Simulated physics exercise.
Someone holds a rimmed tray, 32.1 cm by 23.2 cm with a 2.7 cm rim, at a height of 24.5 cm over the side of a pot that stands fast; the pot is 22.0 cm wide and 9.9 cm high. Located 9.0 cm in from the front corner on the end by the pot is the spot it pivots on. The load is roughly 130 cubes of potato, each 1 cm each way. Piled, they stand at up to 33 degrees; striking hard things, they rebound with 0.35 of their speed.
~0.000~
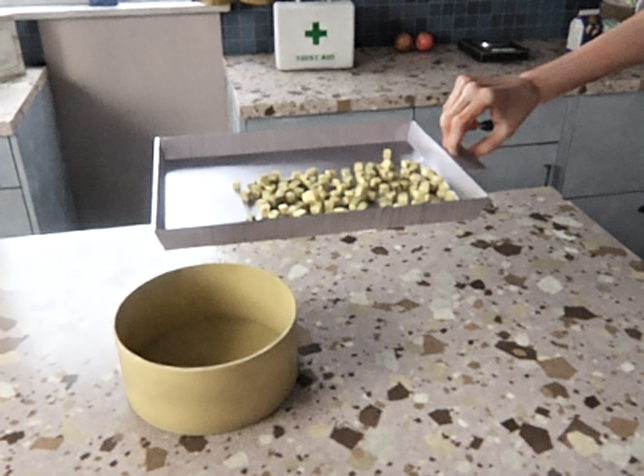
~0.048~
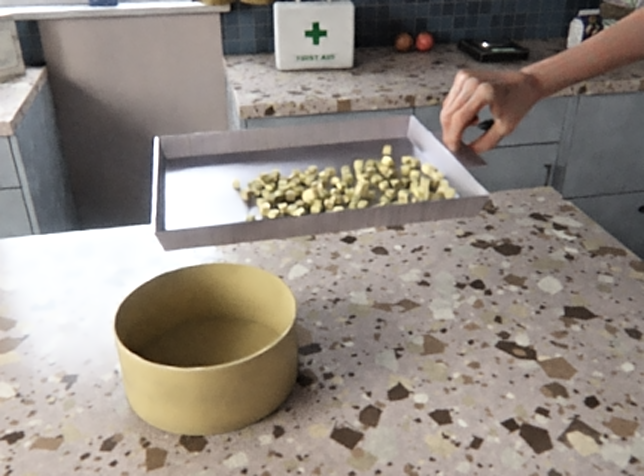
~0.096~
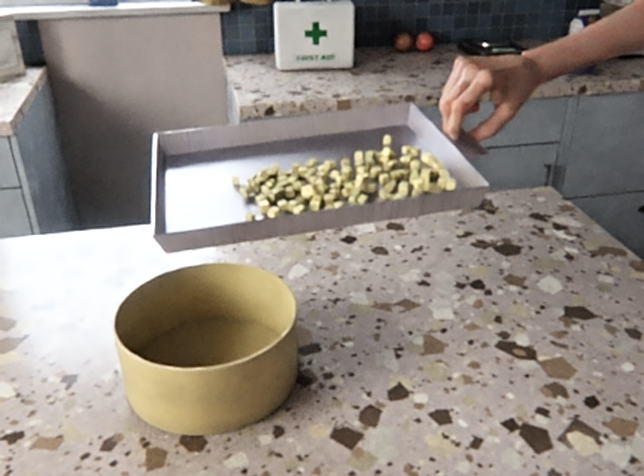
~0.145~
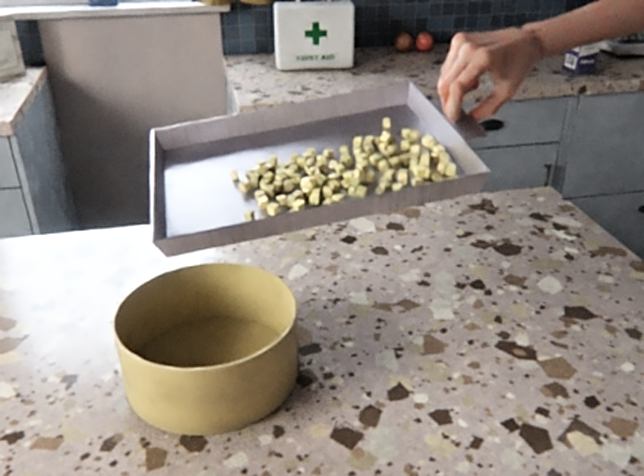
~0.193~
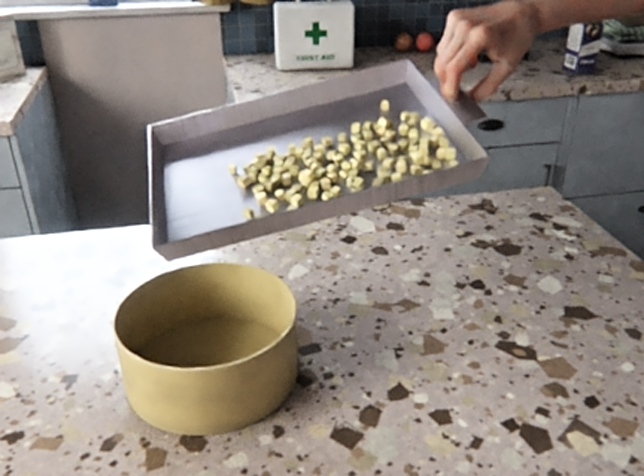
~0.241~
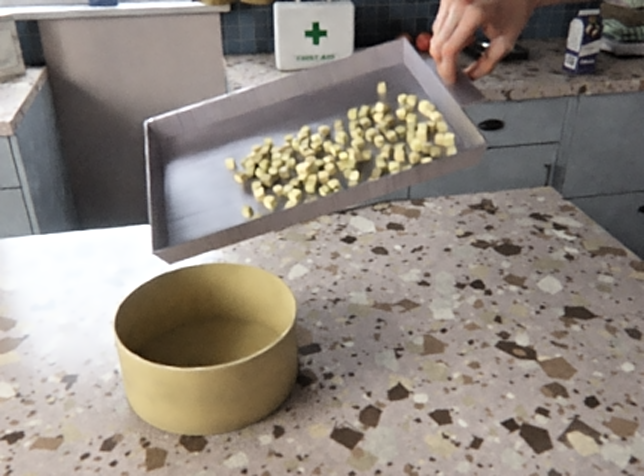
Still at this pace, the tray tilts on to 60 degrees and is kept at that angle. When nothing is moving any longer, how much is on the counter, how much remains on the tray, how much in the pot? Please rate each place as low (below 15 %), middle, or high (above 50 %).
Counter: High, left on the tray: Middle, pot: Low.
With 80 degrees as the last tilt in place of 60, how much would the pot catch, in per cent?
Estimated share: About 5 %.
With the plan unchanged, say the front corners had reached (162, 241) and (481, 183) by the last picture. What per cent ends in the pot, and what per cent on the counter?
Pot 0, counter 15.
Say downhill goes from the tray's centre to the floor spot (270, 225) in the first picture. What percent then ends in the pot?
Near 0 percent, give or take.
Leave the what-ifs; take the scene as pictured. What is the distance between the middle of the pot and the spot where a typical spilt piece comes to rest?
About 24 centimetres.
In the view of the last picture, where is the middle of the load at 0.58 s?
Approximately (272, 156) in the last picture.
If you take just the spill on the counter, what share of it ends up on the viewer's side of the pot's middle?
I'd put it at around 100 per cent.
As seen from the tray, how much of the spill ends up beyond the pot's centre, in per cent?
About 100 percent of the spill.
After 0.44 s, tilt 40 degrees; the tray holds 100 %, the pot 0 %.
After 0.58 s, tilt 54 degrees; the tray holds 100 %, the pot 0 %.
After 0.84 s, tilt 60 degrees; the tray holds 65 %, the pot 0 %.
At rest (2.4 s), counter 60 %, tray 40 %, pot 0 %.
